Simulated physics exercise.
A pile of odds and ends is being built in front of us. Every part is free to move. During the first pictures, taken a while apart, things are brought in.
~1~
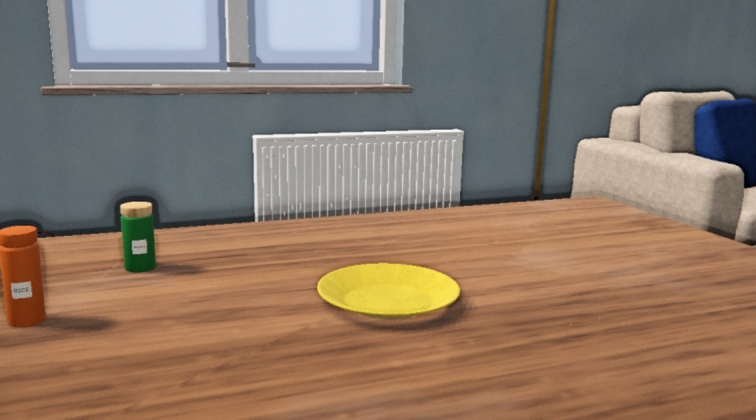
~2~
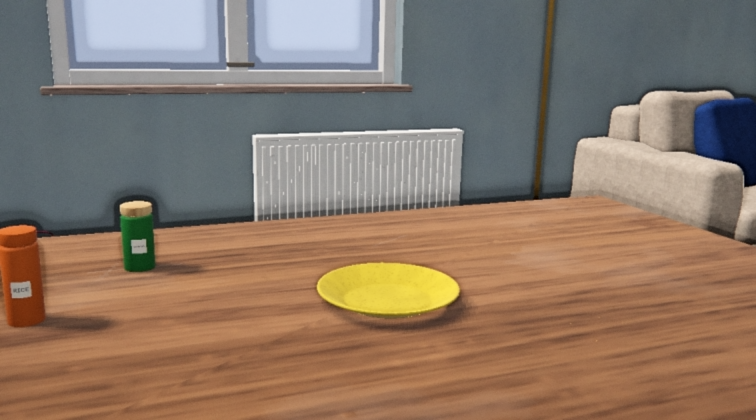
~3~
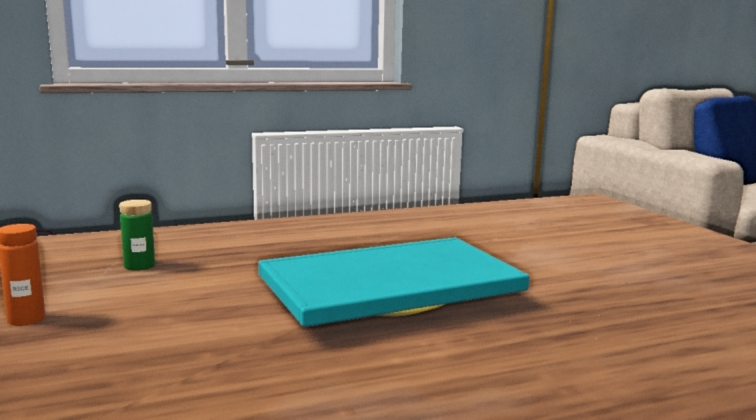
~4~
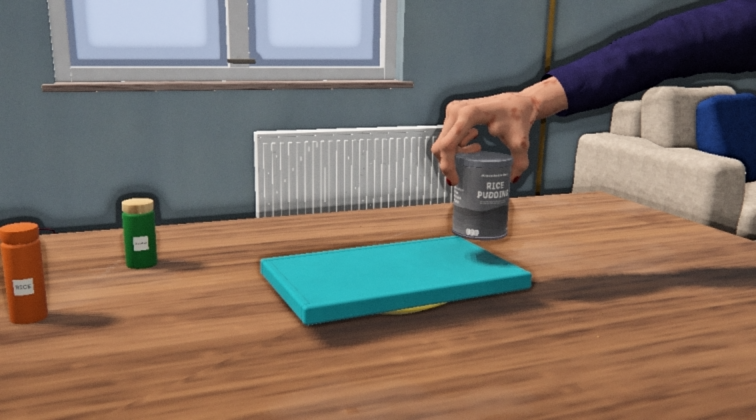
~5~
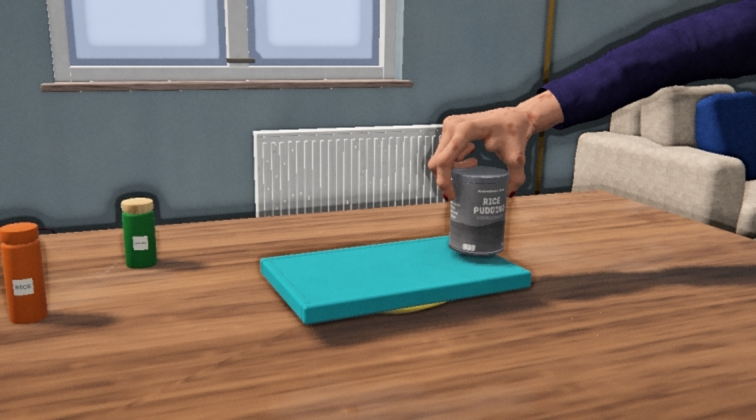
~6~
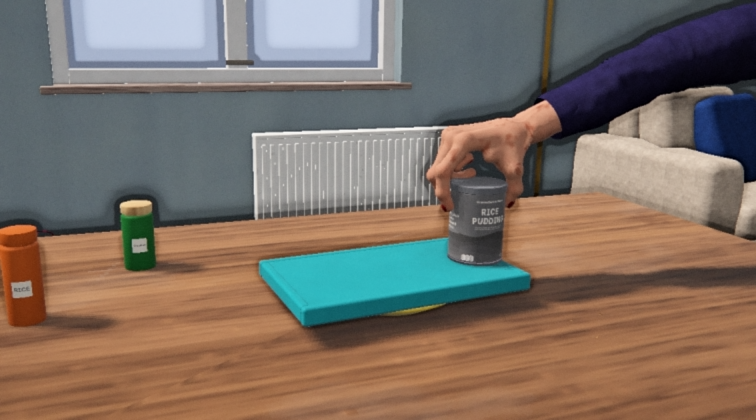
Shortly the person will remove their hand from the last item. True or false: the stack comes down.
False.
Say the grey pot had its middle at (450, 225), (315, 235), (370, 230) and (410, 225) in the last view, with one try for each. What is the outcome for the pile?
In the first case the pile remains standing, in the second it remains standing, in the third it remains standing and in the fourth it remains standing.
Then, 1.00 s past the last view, nothing moves.
Then, 2.10 s past the last view, grey pot resting near (477, 221).
Finally, all 5 still in place. Final places as the last picture's camera would see them, grey pot near (477, 221). The pile stays up.
